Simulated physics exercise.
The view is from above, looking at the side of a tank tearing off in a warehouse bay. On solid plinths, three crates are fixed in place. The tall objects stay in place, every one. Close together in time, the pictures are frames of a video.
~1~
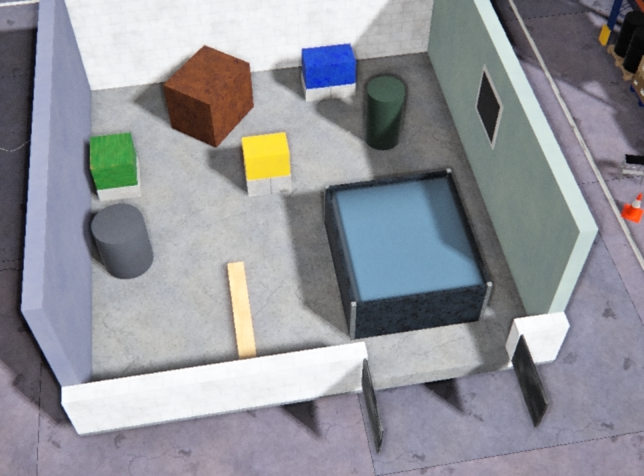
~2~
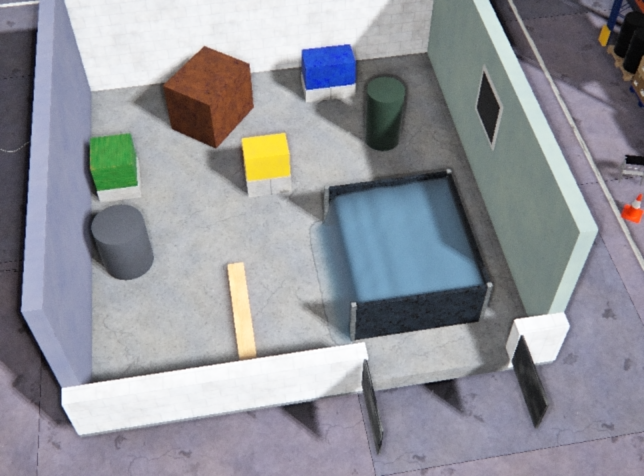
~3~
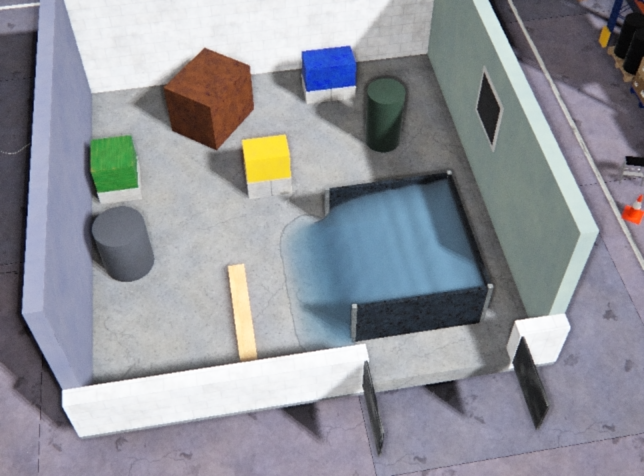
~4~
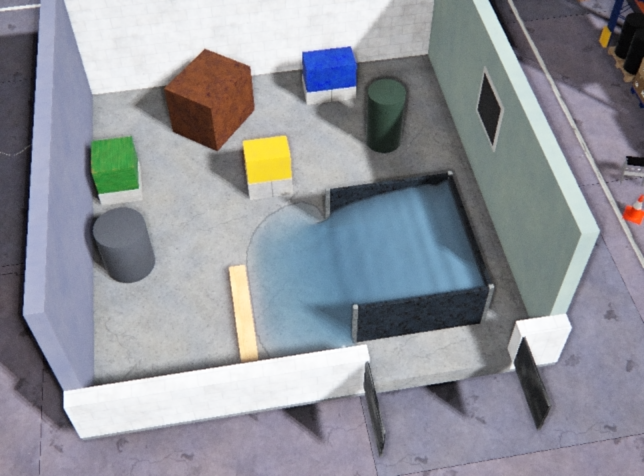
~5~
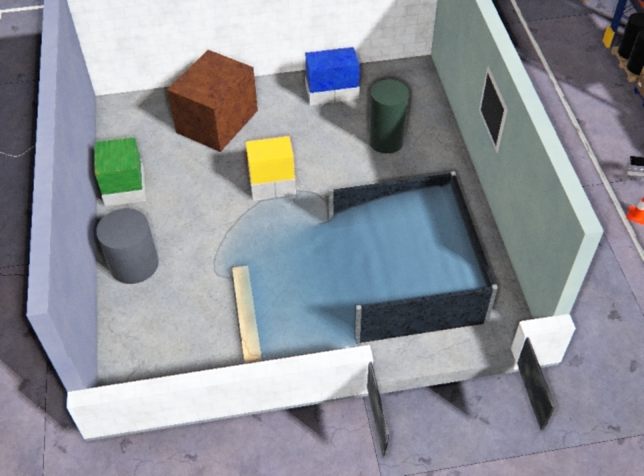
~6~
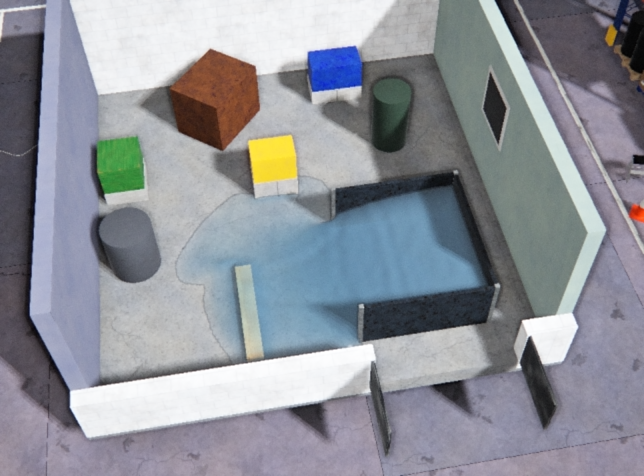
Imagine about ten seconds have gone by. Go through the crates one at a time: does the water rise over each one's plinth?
One by one: The blue crate is unaffected by the water. The green crate is affected by the water. The yellow crate is unaffected by the water.
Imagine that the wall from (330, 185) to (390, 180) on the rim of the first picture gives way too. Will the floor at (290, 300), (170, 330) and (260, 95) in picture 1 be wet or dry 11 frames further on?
Unwetted / unwetted / soaked.
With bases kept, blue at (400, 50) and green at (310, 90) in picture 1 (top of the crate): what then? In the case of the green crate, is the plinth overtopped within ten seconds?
The green crate is left dry.
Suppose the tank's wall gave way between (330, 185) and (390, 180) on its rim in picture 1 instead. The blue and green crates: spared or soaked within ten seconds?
Note: Blue one is overtopped; green one is left dry.
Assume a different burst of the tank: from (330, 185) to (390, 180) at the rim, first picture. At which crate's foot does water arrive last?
That would be the one in green, reached last.
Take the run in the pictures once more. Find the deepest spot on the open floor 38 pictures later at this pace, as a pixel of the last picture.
It will be deepest around (100, 197).
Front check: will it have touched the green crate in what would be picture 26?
At green: Gets wet.
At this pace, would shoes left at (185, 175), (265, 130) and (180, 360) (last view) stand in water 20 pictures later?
Status by point, in sequence: Waterlogged; unwetted; waterlogged.
A moment on, water covers 40 % of the floor; the blue crate not reached, the green crate water round its plinth, the yellow crate water round its plinth.
Next, water covers 45 % of the floor; the blue crate not reached, the green crate water round its plinth, the yellow crate water round its plinth.
Then, water covers 55 % of the floor; the blue crate not reached, the green crate water round its plinth, the yellow crate water round its plinth.
Later, water covers 90 % of the floor; the blue crate water round its plinth, the green crate water round its plinth, the yellow crate water round its plinth.
In the end, water covers 100 % of the floor; the blue crate stayed above the water, the green crate was topped, the yellow crate stayed above the water.
